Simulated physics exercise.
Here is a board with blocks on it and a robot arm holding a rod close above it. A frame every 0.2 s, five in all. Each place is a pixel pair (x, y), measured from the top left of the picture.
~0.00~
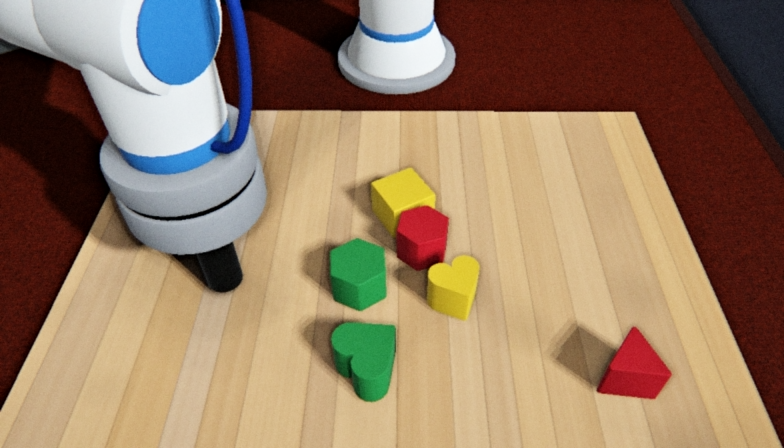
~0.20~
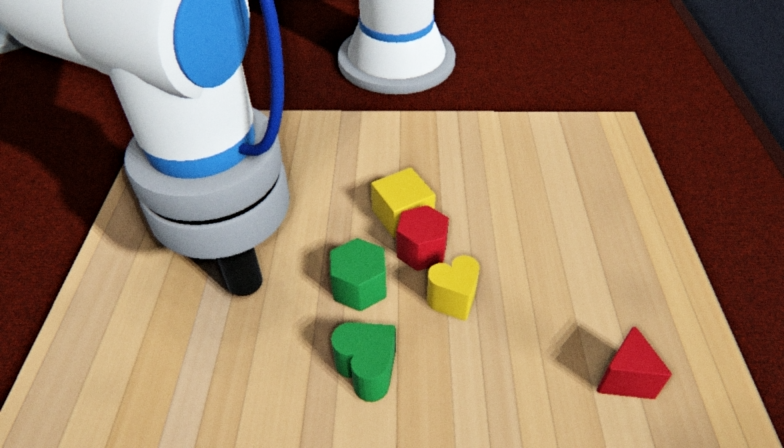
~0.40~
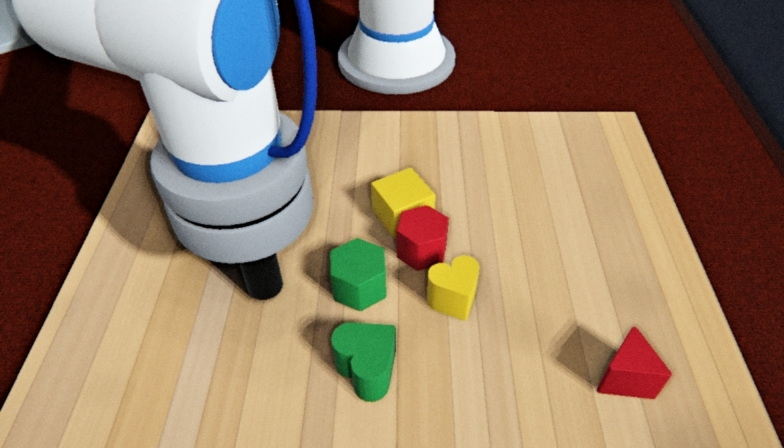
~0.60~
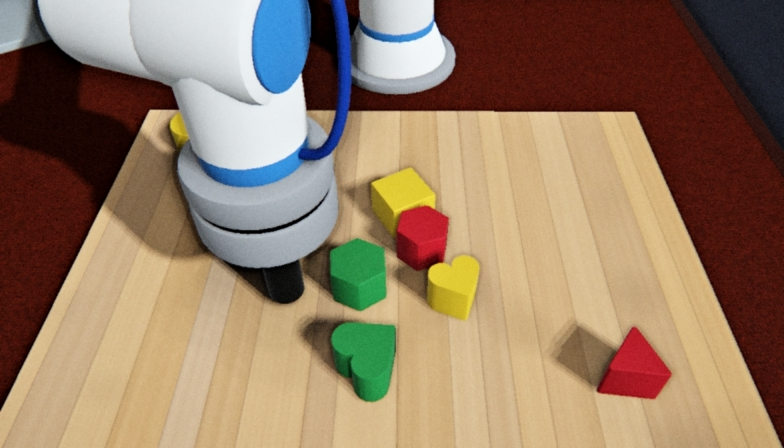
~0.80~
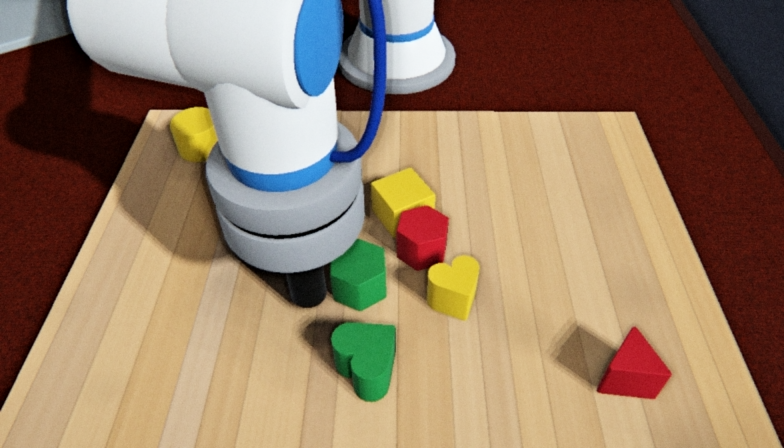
White robot arm moving its black rod rightward over a wooden board, beside green, red and yellow blocks that stay still.
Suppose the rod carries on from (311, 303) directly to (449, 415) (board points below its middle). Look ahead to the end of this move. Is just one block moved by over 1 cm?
Yes, that is how it ends up.
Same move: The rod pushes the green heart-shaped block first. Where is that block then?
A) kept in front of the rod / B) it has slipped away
Answer: B.
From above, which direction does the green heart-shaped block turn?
It spins clockwise.
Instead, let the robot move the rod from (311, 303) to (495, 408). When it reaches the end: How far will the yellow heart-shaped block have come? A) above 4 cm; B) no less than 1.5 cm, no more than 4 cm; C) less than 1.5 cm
(C)
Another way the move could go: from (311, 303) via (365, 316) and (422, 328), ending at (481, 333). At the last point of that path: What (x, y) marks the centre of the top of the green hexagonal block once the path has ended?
Roughly at (386, 256).
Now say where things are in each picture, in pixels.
The first picture shows lower end of the rod (226, 279), tops of blocks, green hexagonal block (358, 260), green heart-shaped block (366, 345).
The second picture shows rod (245, 283), blocks as before.
The third picture shows rod (266, 286), blocks as before.
The fourth picture shows rod (287, 290), blocks as before.
The fifth picture shows rod (309, 294), green hexagonal block (358, 260), green heart-shaped block (366, 345).
On the path given first. One third of the way, rod (352, 328); green heart-shaped block (368, 350).
Two thirds of the way, rod (399, 366); green heart-shaped block (386, 392), turned 15° clockwise.
At the end, rod (450, 407); green hexagonal block not moved; green heart-shaped block (388, 404), turned 30° clockwise.
